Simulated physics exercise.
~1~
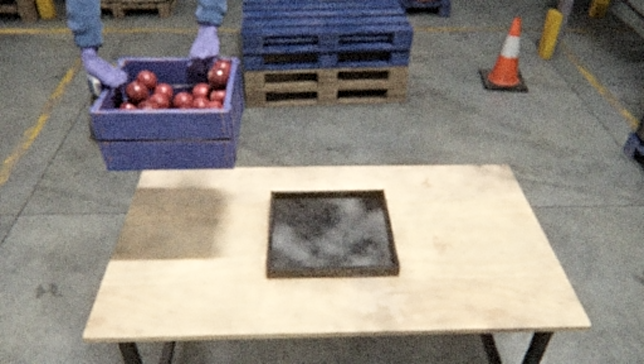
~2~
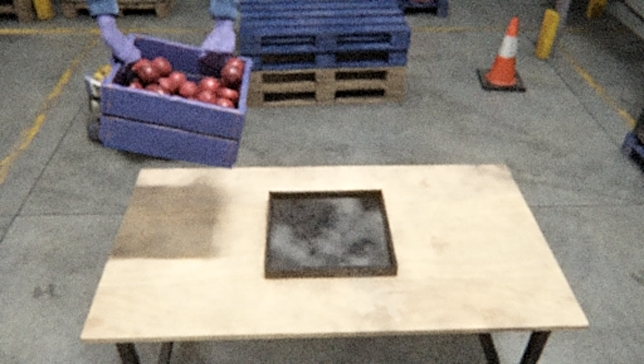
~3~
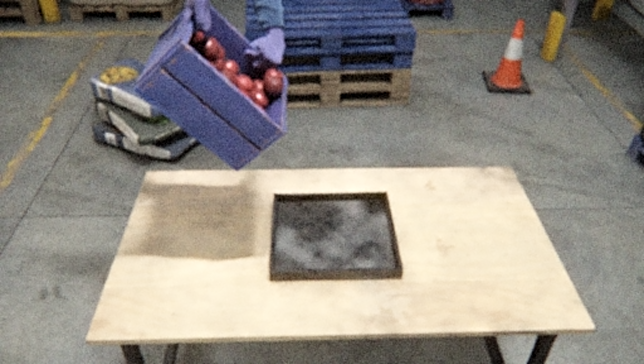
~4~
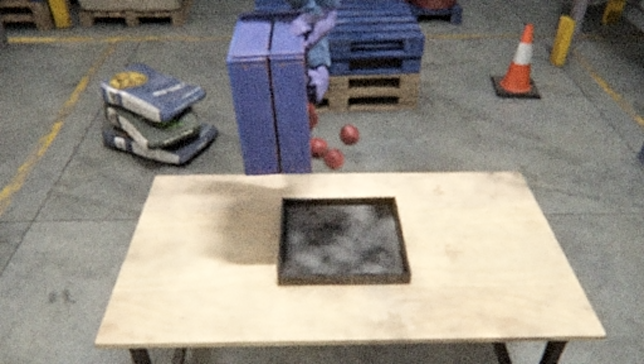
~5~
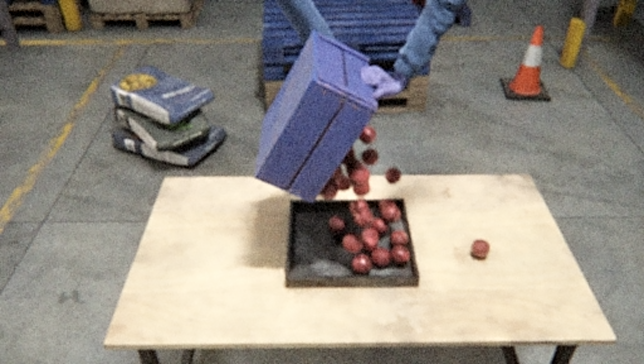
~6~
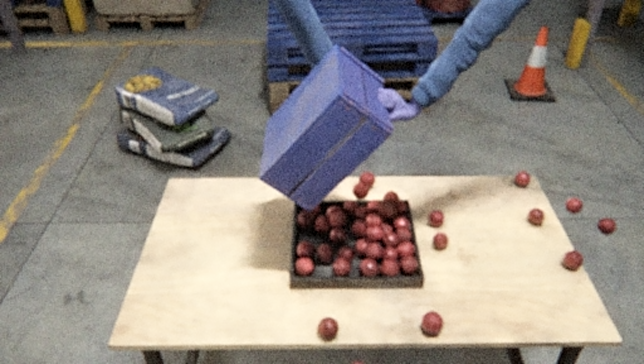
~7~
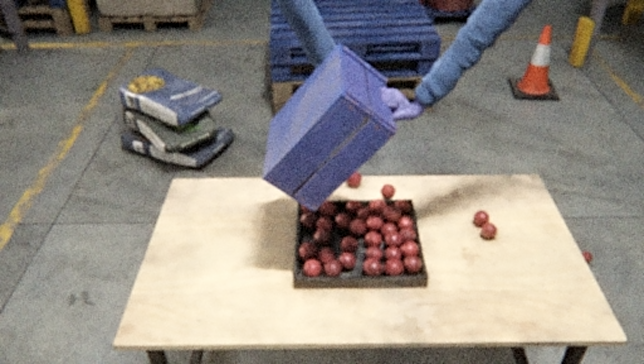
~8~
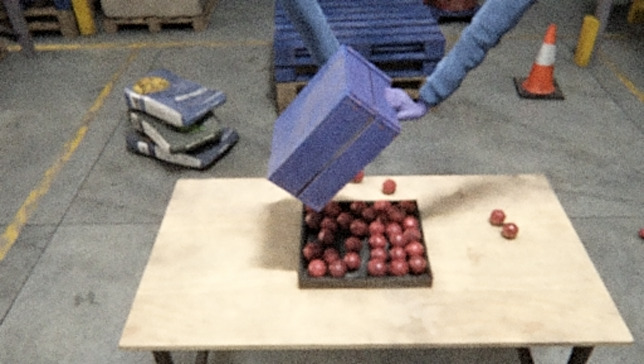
A blue tote of red apples is held by two gloved hands beyond a pale wooden table in a warehouse, seen from slightly above. An empty black tub sits on the table, with blue pallets and an orange cone behind. The hands lift the tote and swing it right, tipping it steadily over and revealing stacked bags at left. Apples tumble out, some dropping into the tub and others bouncing and rolling across the tabletop, several off to the right. The tote stays tilted above the tub, which ends mostly filled, while a few apples remain on the table.
